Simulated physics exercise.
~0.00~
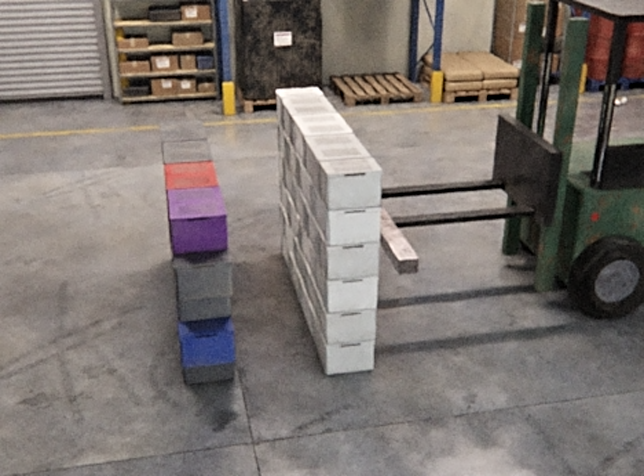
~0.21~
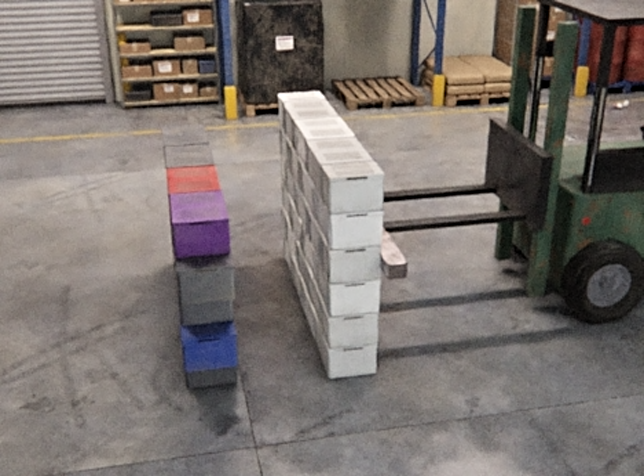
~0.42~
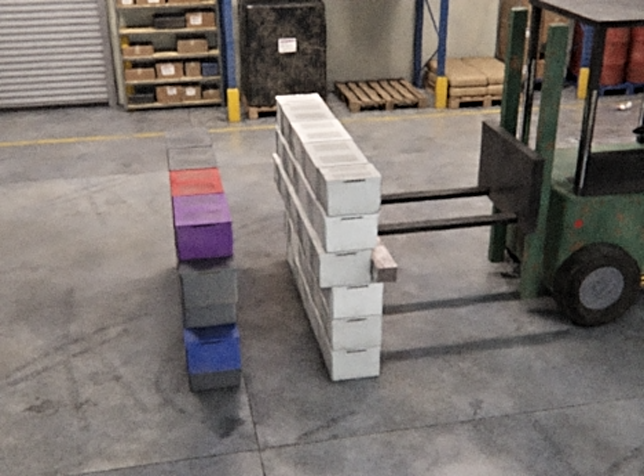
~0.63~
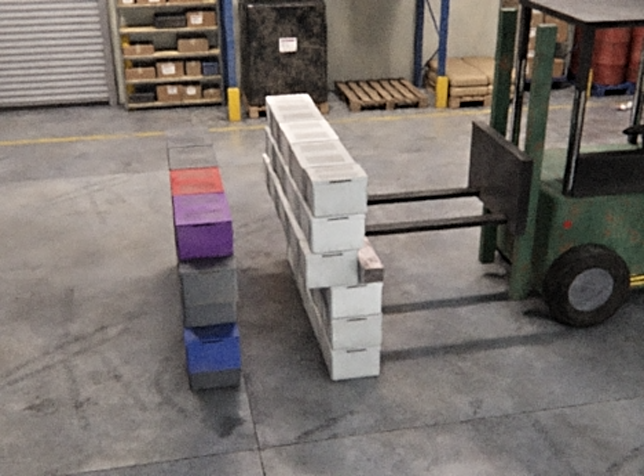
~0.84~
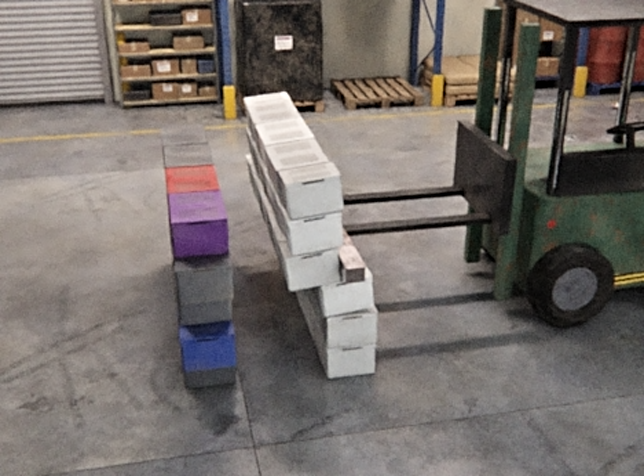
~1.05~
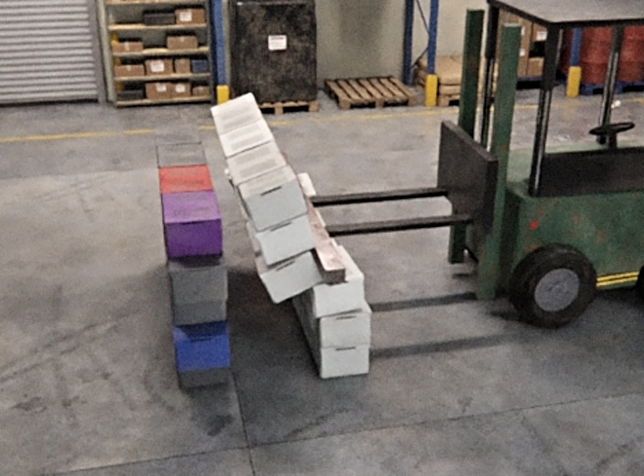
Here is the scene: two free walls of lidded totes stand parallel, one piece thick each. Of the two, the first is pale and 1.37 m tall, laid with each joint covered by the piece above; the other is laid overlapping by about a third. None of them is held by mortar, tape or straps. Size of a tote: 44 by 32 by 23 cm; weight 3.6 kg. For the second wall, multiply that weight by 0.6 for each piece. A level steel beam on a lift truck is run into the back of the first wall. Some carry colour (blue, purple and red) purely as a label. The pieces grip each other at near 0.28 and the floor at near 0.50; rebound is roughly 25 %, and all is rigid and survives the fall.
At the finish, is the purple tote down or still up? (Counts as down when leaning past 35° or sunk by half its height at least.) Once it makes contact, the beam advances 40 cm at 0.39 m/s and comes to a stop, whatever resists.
It is down.
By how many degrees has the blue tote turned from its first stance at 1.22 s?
Around 0° from its start.
After 1.22 s, 10 of the pale wall down; none of the 20 totes of the second wall down, 4 disturbed; purple tote shifted 9 cm; red tote shifted 7 cm.
After 1.50 s, 14 of the pale wall down; none of the 20 totes of the second wall down, 17 disturbed; purple tote leaning 6°; red tote leaning 7°.
After 1.96 s, 14 of the pale wall down; 14 of the 20 totes of the second wall down; purple tote leaning 58°, 53 cm lower; blue tote leaning 59°.
After 2.42 s, 14 of the pale wall down; 14 of the 20 totes of the second wall down; purple tote upside down; red tote upside down.
At rest (4.0 s), 14 of the pale wall down; 14 of the 20 totes of the second wall down; purple tote upside down; red tote upside down; blue tote on its side.
